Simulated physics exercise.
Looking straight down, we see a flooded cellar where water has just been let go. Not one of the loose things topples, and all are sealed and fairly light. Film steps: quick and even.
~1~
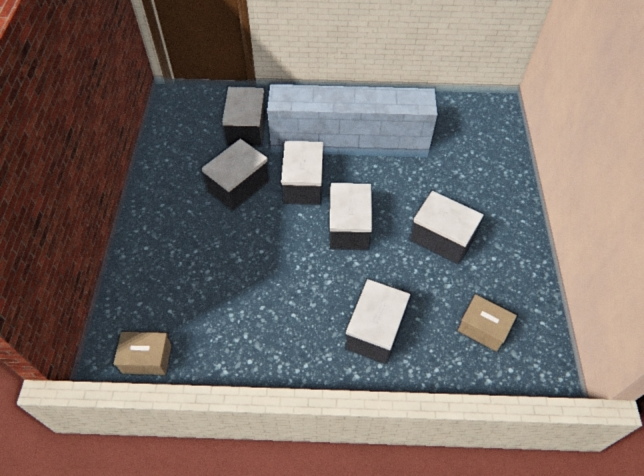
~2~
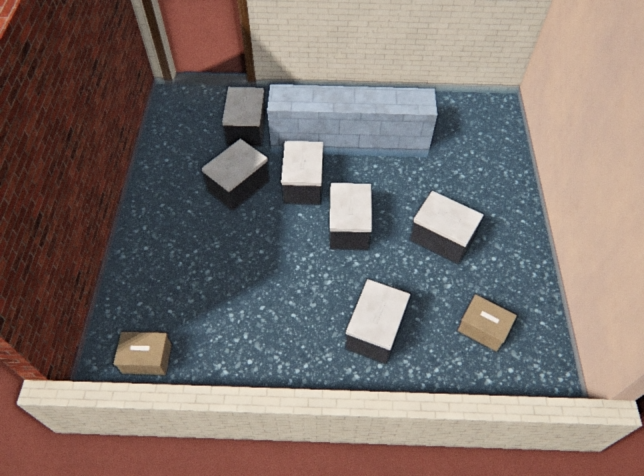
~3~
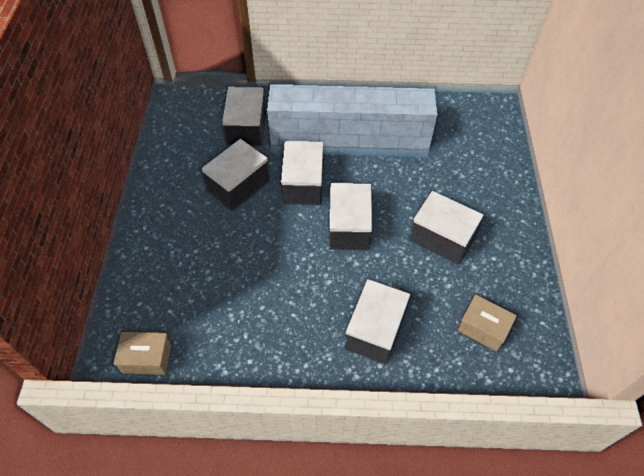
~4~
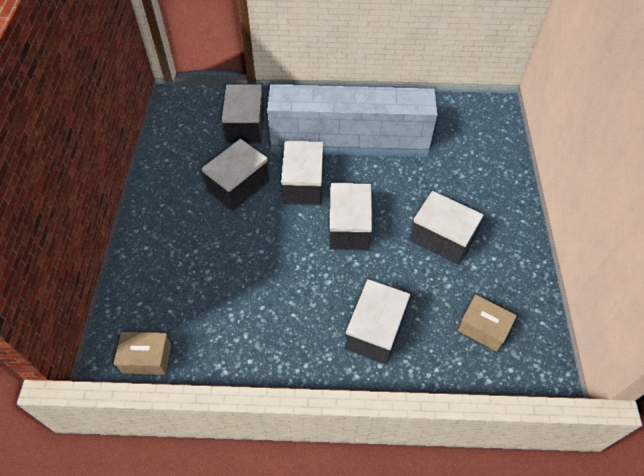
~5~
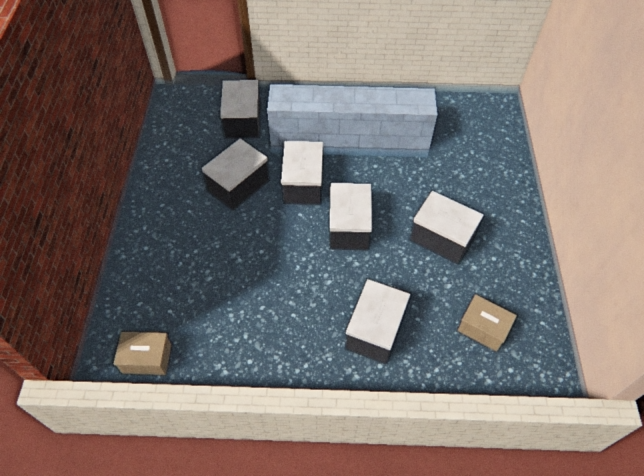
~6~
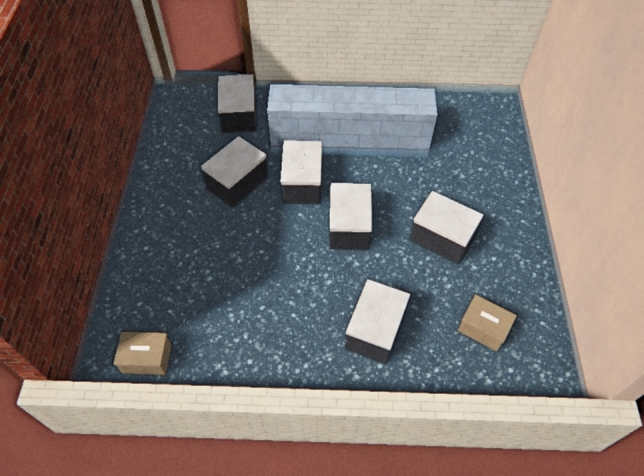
A walled cellar with a speckled dark-blue surface is seen from high above by a still camera. Two grey boxes sit at upper left beside a pale blue block, with four white-topped boxes across the middle and right and two tan ones near the front. The brown door at the back left goes first, leaving an opening, then the rear grey box drifts slightly toward it and the other grey one barely shifts.
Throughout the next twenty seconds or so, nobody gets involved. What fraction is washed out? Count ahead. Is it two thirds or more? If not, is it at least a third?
No, but at least a third.
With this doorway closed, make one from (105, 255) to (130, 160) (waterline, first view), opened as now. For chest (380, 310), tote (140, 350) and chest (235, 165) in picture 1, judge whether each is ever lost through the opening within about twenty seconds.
Sequentially, I'd put it as not lost, swept away, swept away.
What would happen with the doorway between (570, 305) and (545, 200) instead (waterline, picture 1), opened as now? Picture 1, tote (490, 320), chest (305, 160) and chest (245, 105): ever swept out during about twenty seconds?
The three give escape, escape and no escape, in that order.
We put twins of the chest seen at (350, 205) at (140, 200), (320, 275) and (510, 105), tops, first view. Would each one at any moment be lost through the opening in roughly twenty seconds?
The first departs, the second remains behind, the third remains behind.
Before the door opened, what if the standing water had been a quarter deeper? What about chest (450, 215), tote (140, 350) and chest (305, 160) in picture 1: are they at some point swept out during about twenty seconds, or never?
Object by object the verdict is never escapes, never escapes, leaves.
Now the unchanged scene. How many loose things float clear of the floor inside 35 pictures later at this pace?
Count: 5.
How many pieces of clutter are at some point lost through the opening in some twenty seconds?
That gives 3.
A moment on, 1 of 8 are out; 7 afloat.
Next, 2 of 8 are out; 6 afloat.
Later, 3 of 8 are out; 5 afloat.
In the end, 3 of 8 are out; 5 afloat.
